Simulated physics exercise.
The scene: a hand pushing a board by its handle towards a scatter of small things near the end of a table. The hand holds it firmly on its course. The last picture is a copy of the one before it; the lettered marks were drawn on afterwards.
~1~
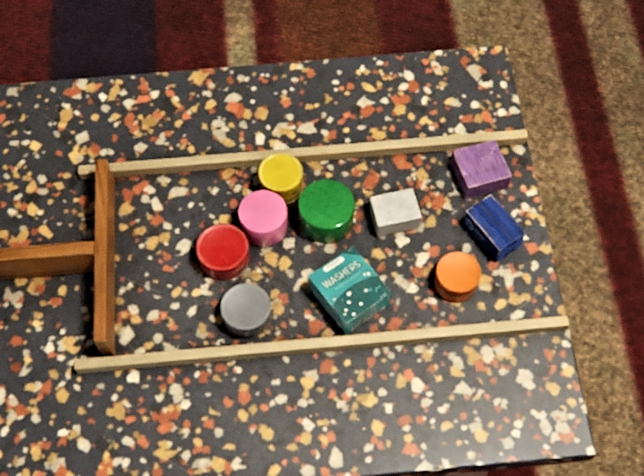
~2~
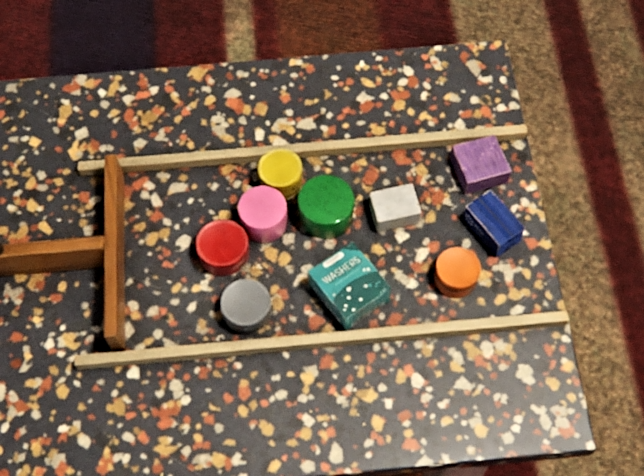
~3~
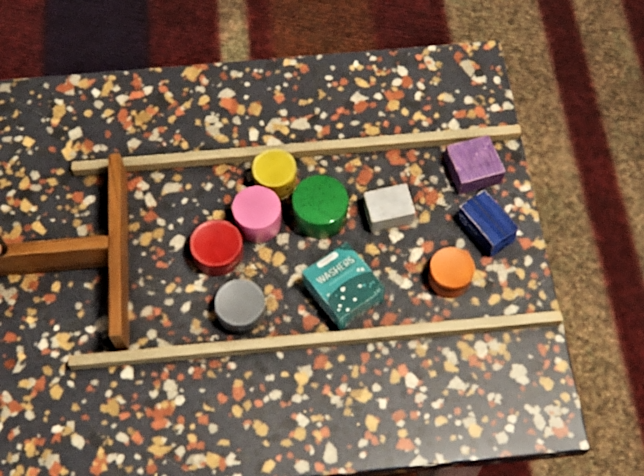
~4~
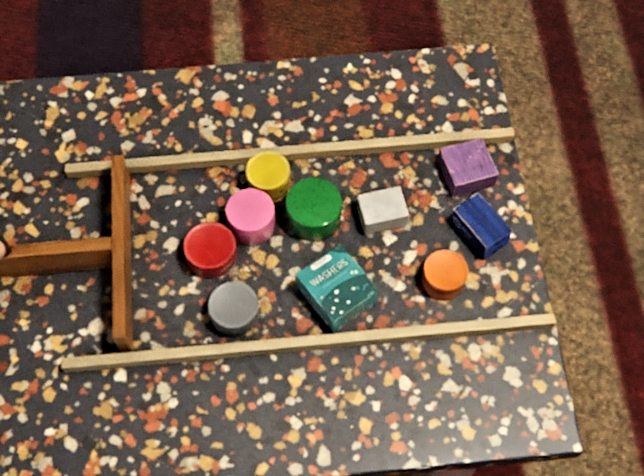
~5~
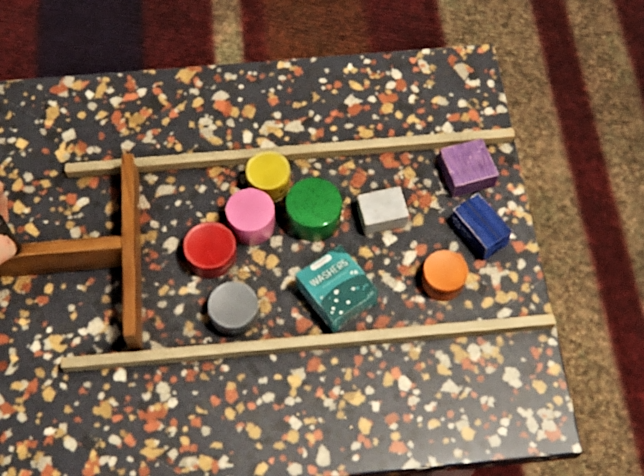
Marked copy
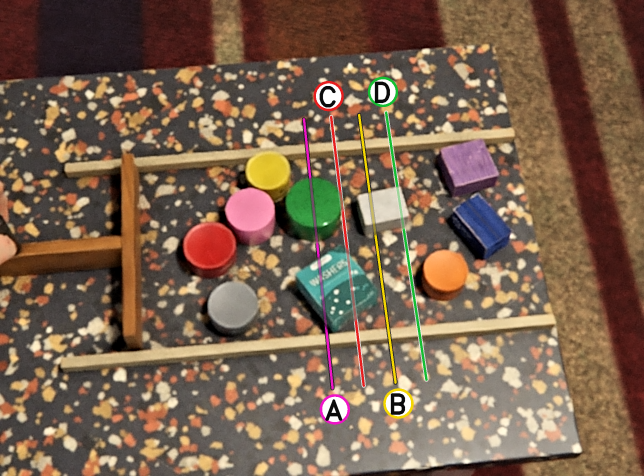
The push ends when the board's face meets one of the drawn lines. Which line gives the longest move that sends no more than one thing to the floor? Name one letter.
D.
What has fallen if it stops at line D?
It is the blue box.
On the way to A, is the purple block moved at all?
By then, no.
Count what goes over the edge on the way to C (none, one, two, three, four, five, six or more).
In all, none.
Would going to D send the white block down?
No.
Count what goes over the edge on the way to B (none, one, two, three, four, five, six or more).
By then, none.
On the marked copy, A at (317, 245); B at (376, 240); C at (346, 242); D at (405, 237).
With D. Early on, board (228, 232); yellow tub (269, 173); grey jar (266, 307).
Further on, board (327, 224); blue box (500, 232); orange tub (465, 269).
At the end, board (402, 217); blue box over the edge; orange tub (533, 255); one fallen.
As for the rest, A is within the limit but short; B is within the limit but short; C is within the limit but short.
